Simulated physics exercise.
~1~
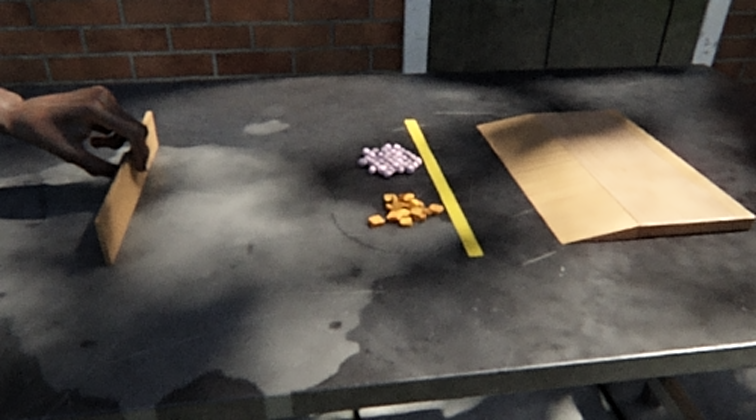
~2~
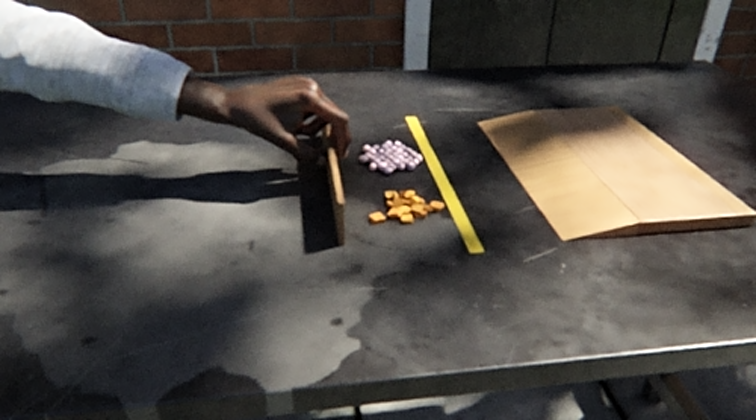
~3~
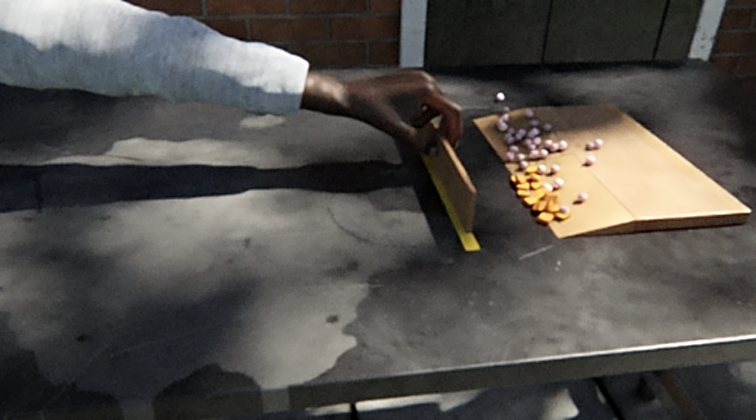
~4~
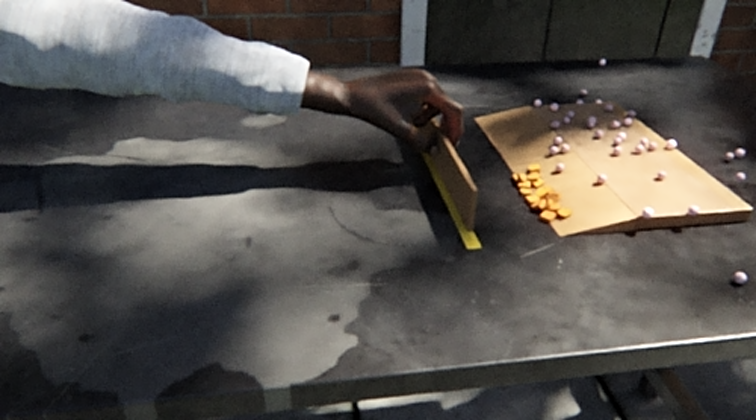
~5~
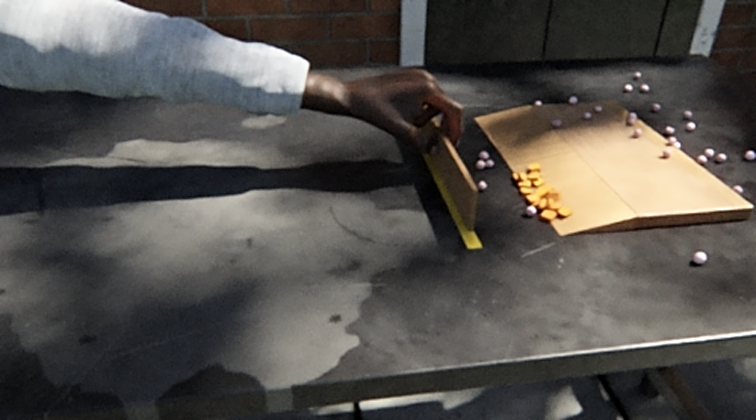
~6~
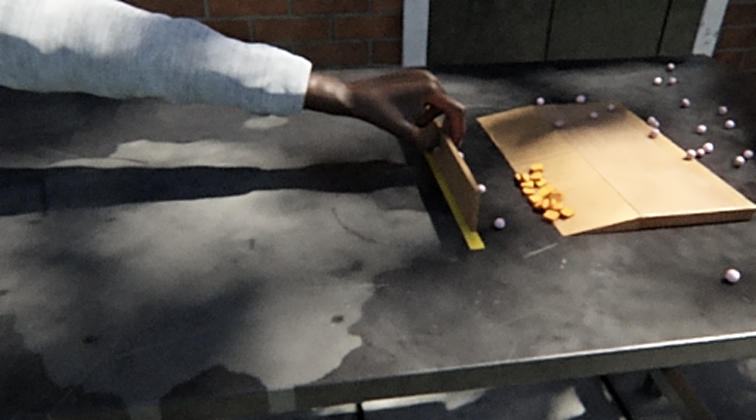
The video shows a hand sweeping an upright card rightward across a dark table, pushing purple balls and orange pieces towards a ramp, then stopping at yellow tape. The orange pieces settle around the ramp's near left edge, while the purple balls scatter across and mostly beyond it, a few rolling back.
